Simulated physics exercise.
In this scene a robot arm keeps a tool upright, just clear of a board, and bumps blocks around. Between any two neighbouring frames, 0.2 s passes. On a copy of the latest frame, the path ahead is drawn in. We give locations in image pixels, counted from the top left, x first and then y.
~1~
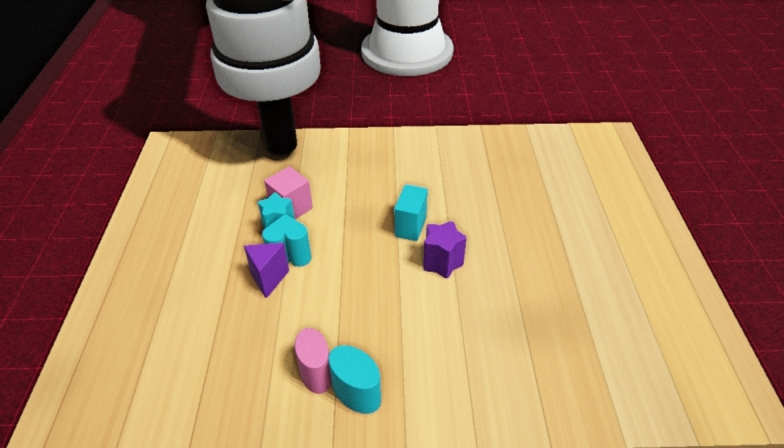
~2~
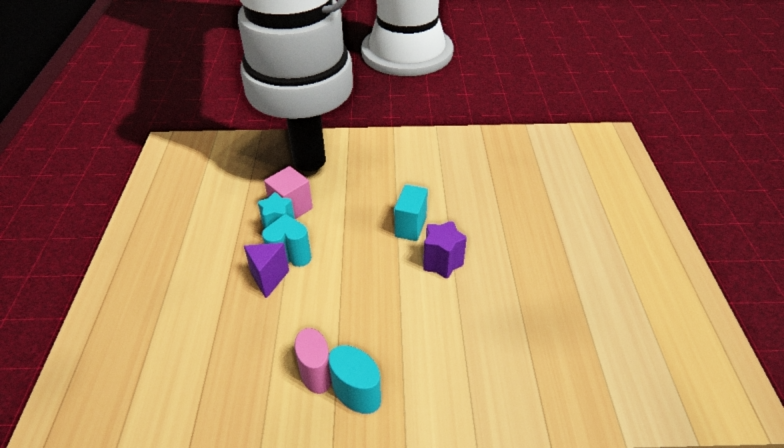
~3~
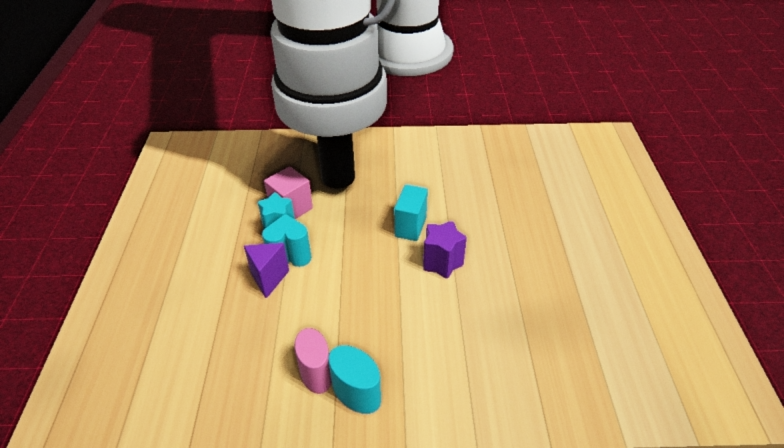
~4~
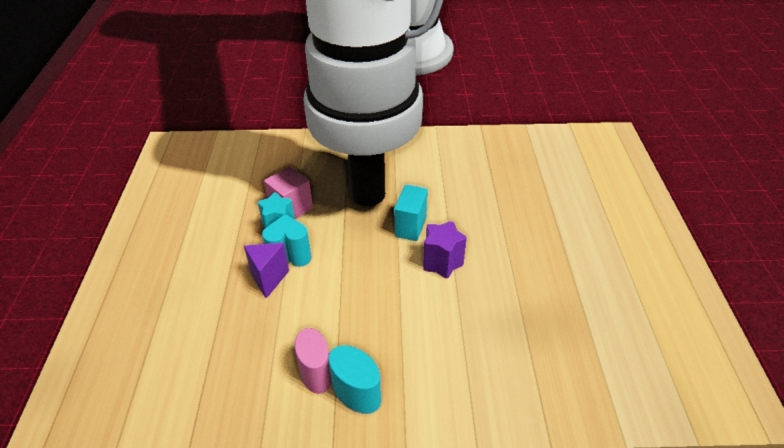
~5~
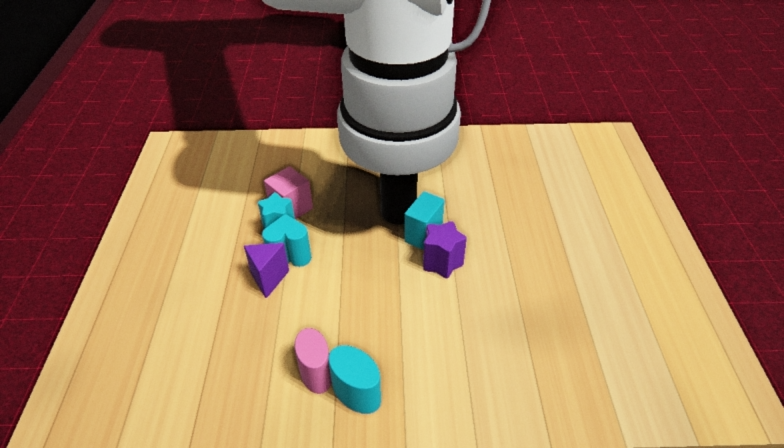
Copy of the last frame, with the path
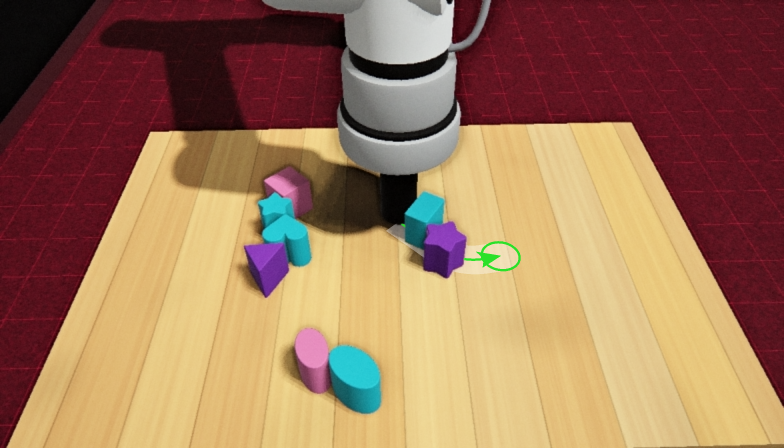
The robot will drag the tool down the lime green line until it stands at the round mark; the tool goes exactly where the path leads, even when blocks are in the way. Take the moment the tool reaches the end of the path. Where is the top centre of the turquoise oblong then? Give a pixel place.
Its top centre lands on (503, 256).
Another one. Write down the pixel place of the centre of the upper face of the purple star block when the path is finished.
Most likely (495, 281).
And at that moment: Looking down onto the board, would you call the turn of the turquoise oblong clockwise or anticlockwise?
Top view: Clockwise.
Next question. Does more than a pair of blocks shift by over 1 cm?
In short: No.
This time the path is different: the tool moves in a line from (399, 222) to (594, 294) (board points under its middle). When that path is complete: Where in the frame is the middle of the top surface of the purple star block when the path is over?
Pixel (475, 272).
Drawn move, from (399, 222) over (427, 241) and (461, 258) to (501, 256).
On the path given first. One third of the way, tool at (428, 233); turquoise oblong at (455, 230), turned 30° clockwise; purple star block at (463, 255), turned 15° anticlockwise.
Two thirds of the way, tool at (463, 249); turquoise oblong at (491, 252), turned 45° clockwise; purple star block at (490, 278).
At the end, tool at (502, 247); turquoise oblong at (503, 256), turned 55° clockwise; purple star block at (495, 281).
